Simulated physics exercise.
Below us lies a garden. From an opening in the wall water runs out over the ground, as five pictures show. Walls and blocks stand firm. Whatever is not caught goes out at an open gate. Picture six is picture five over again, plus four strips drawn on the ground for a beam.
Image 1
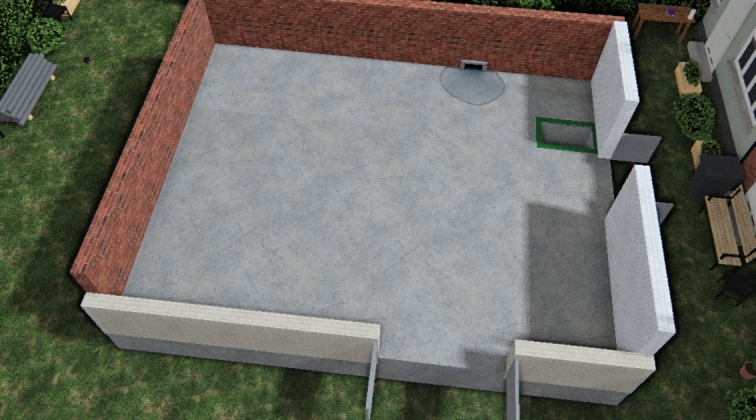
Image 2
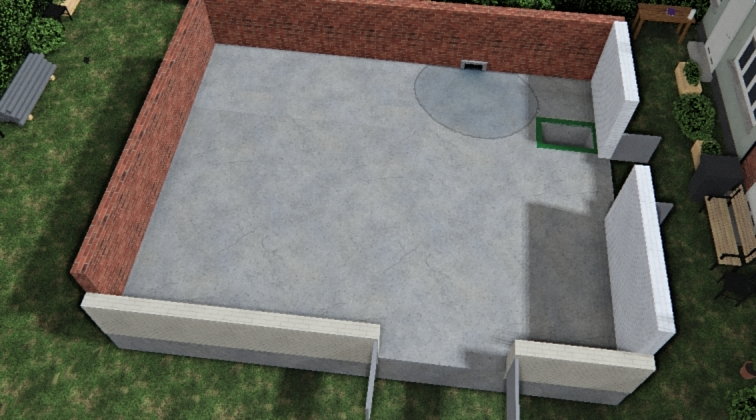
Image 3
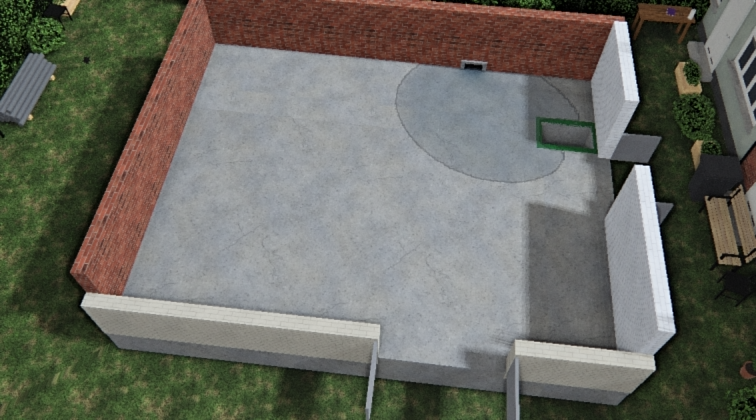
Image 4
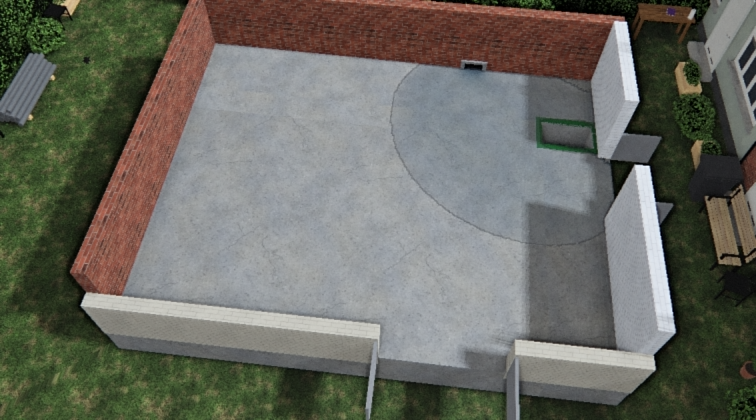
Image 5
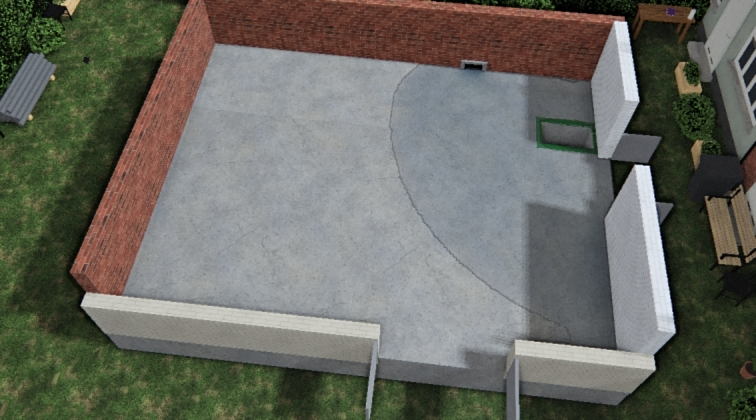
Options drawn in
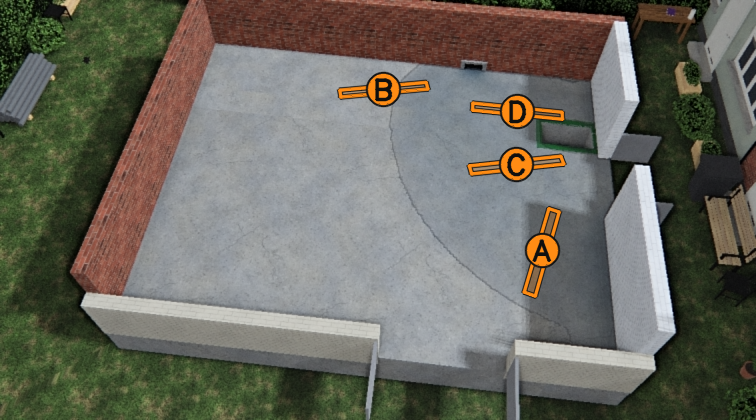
In a walled garden, water spreads from an outfall across the paving and reaches a green drain pit.
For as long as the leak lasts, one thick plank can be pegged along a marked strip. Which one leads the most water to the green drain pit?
Go for C.
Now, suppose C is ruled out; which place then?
That would be D.
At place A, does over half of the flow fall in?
No, it does not.
In orange, A from (529, 294) to (554, 210); B from (340, 93) to (427, 85); C from (470, 169) to (562, 160); D from (472, 106) to (562, 115).
If A is chosen, about 28 % of the stream goes into the green drain pit, about 70 % out by the gates.
If B is chosen, about 28 % of the stream goes into the green drain pit, about 70 % out by the gates.
If C is chosen, about 64 % of the stream goes into the green drain pit, about 32 % out by the gates.
If D is chosen, about 48 % of the stream goes into the green drain pit, about 50 % out by the gates.
